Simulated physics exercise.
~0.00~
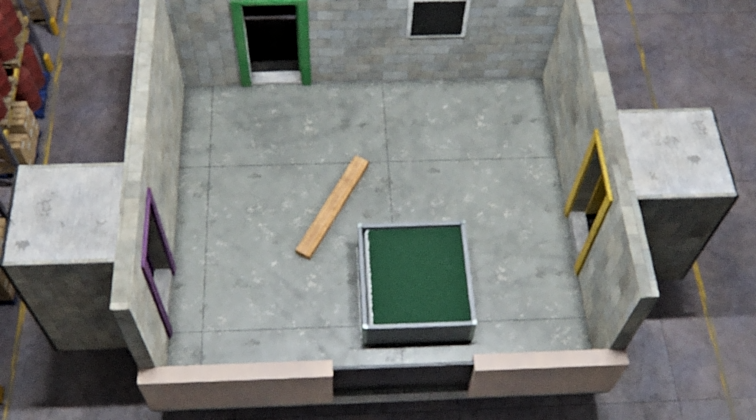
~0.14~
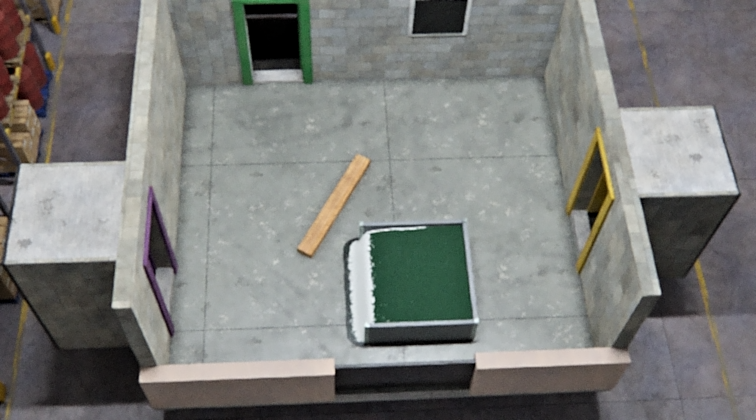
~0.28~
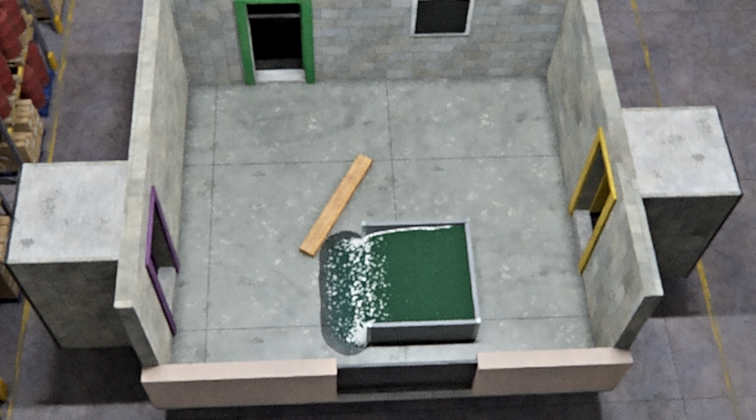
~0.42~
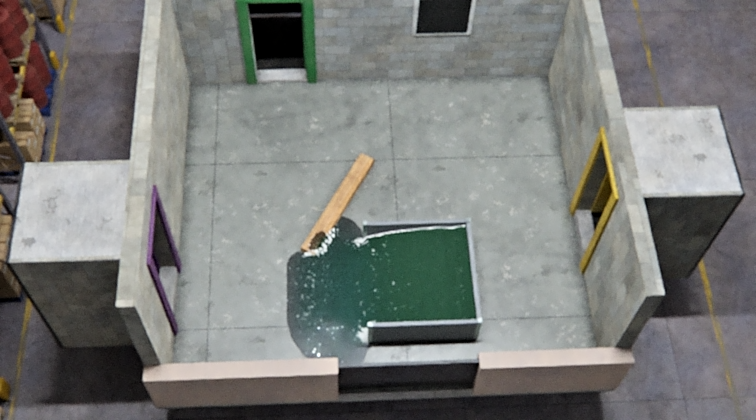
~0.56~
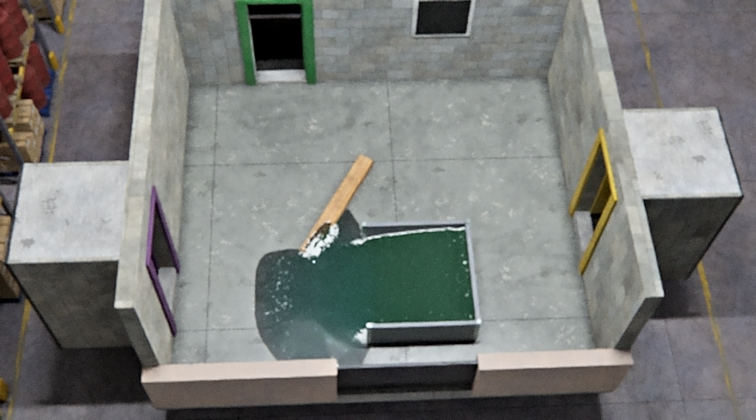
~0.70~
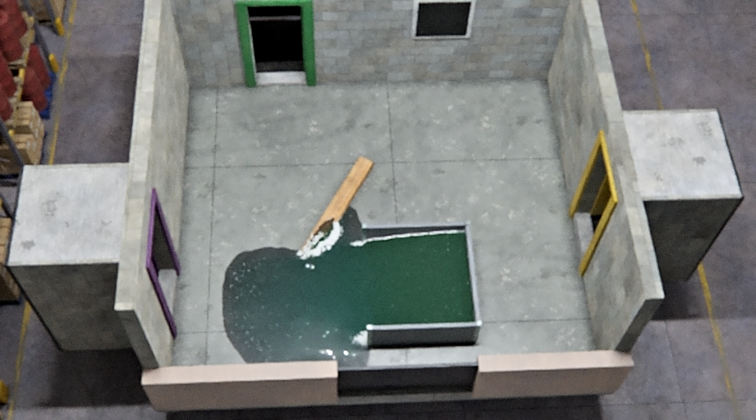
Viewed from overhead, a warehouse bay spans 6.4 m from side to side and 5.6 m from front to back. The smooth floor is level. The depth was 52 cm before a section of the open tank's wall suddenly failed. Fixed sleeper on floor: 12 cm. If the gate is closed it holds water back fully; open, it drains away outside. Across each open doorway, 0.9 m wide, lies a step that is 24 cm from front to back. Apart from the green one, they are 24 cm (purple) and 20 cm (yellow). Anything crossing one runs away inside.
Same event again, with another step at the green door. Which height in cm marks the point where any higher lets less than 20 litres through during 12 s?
That point lies near 6.5 cm.
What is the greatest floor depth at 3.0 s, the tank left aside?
22 cm.
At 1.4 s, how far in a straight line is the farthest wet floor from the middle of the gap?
Around 3.2 m out.
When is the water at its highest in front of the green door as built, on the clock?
Roughly at 5.5 s.
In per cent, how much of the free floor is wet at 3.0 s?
Wet: Close to 35 %.
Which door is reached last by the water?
That's the yellow one, it comes last.
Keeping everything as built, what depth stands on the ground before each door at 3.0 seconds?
Before purple it's 21 cm, before green 0 cm, before yellow 0 cm.
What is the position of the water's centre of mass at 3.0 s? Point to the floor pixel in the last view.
Centre estimate: (277, 287) px, approximately.
After 1.4 s water covers 25 % of the floor, deepest (29 cm) near (177, 299); it has not reached the green door.
After 3.0 s water covers 35 % of the floor, deepest (22 cm) near (171, 388); it has not reached the green door.
After 12.0 s water covers 95 % of the floor, deepest (6 cm) near (473, 249); 3 cm at the green door, 25 litres in over its 6 cm step.
At the green door as built, the water arrived by 3.8 s and peaked near 11 cm at 5.4 s.
Run again over the same 12 s with other heights there, 31 litres in over 5.5 cm, 12 litres over 7.5 cm. The limit of 20 litres is kept from about 6.5 cm up.
